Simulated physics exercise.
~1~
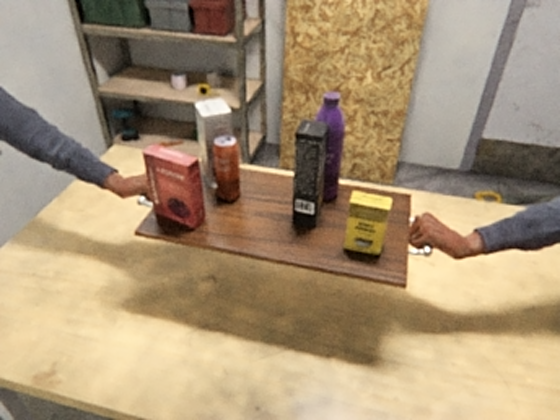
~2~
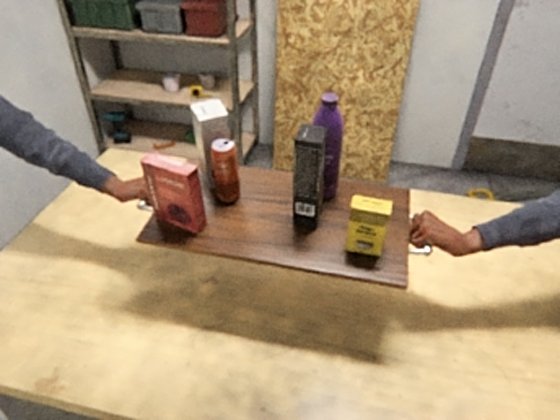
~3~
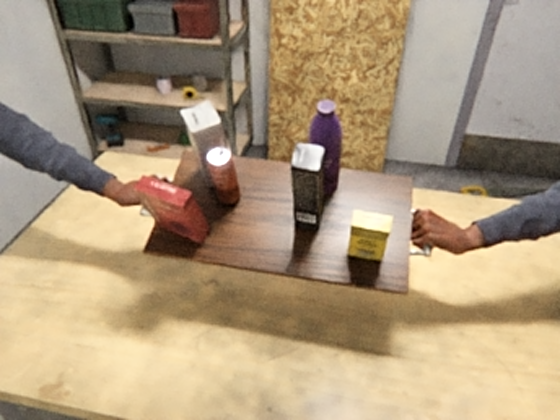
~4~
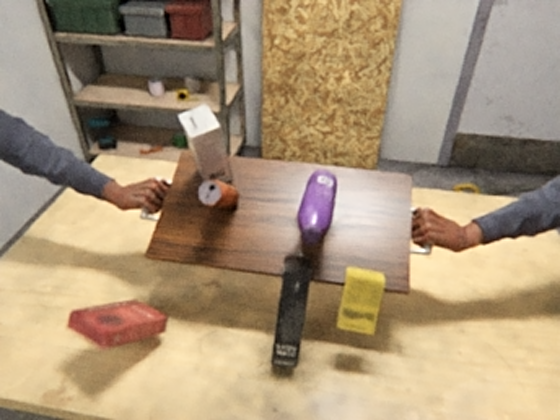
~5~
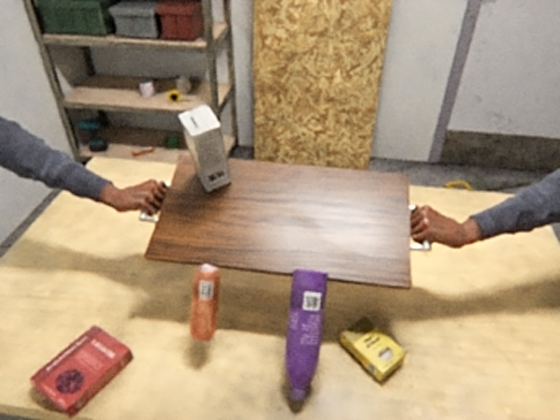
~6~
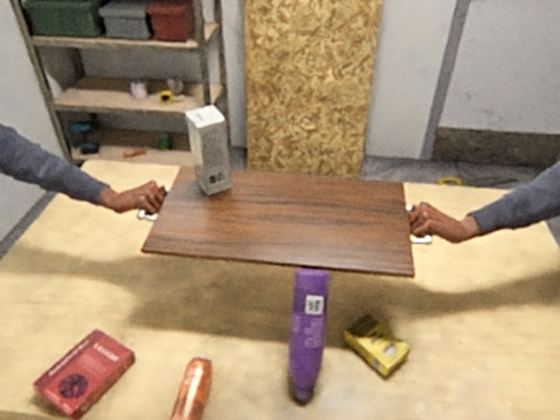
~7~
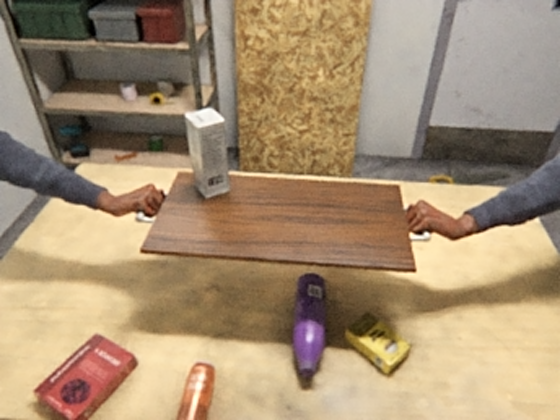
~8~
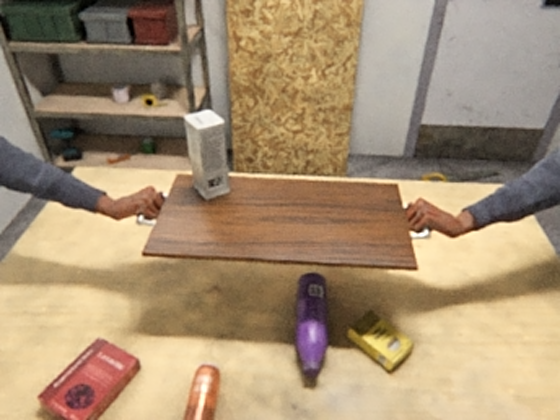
A wooden tray held by two hands tipped toward the camera, and the red, yellow and black boxes slid off the near edge, followed by the orange can and purple bottle, before it was levelled with only the white carton still standing.
